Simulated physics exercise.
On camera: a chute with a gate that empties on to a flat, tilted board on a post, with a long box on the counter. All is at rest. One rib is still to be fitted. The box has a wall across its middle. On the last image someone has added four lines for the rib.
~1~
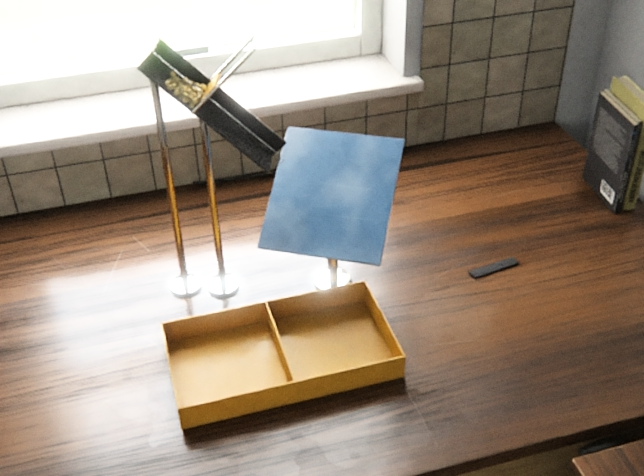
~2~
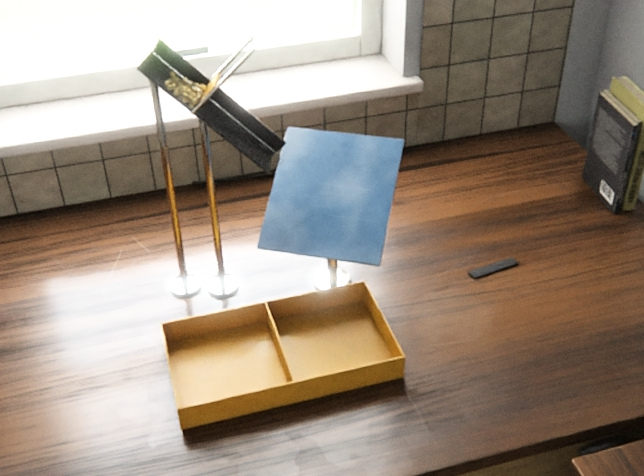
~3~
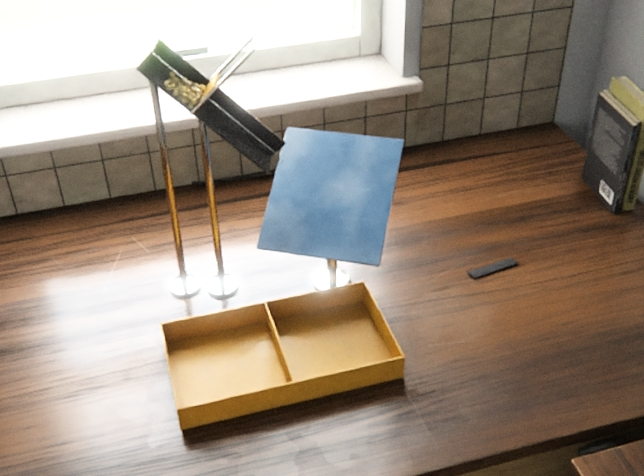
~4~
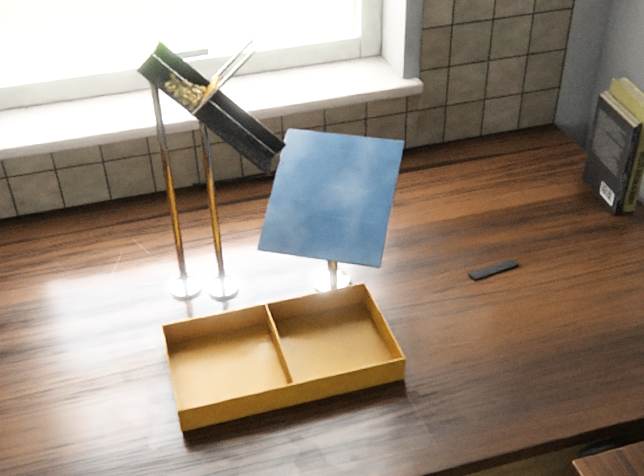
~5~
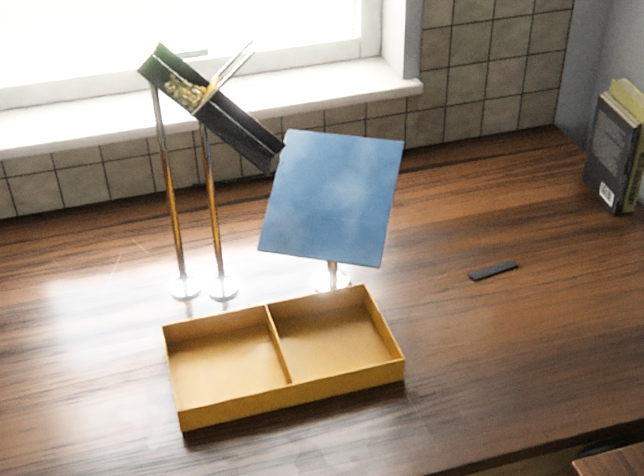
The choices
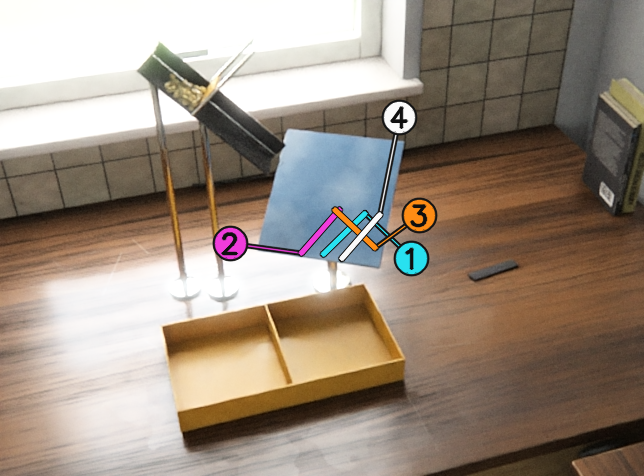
Nothing moves on the dark wooden counter, seen from above at an angle beneath a bright window and a tiled wall. A dark, sloping chute holding a pale, grainy load rests on two thin metal posts at left, beside a tilted blue board on a post, with a yellow two-part box in front and books at right. The load, chute, board and box all stay still, and the camera holds steady.
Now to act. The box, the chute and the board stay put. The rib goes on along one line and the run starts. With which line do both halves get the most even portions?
Line 2.
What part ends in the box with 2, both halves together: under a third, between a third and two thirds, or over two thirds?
It is over two thirds.
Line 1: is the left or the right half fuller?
The right half.
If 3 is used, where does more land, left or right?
Right.
On the marked copy, line 1 from (364, 213) to (323, 254); line 2 from (339, 209) to (301, 253); line 3 from (334, 209) to (375, 247); line 4 from (379, 214) to (341, 258).
With 1, of what is caught, a small part in the left half, nearly all in the right.
With 2, of what is caught, about half in the left half, about half in the right.
With 3, of what is caught, a small part in the left half, nearly all in the right.
With 4, of what is caught, a small part in the left half, nearly all in the right.
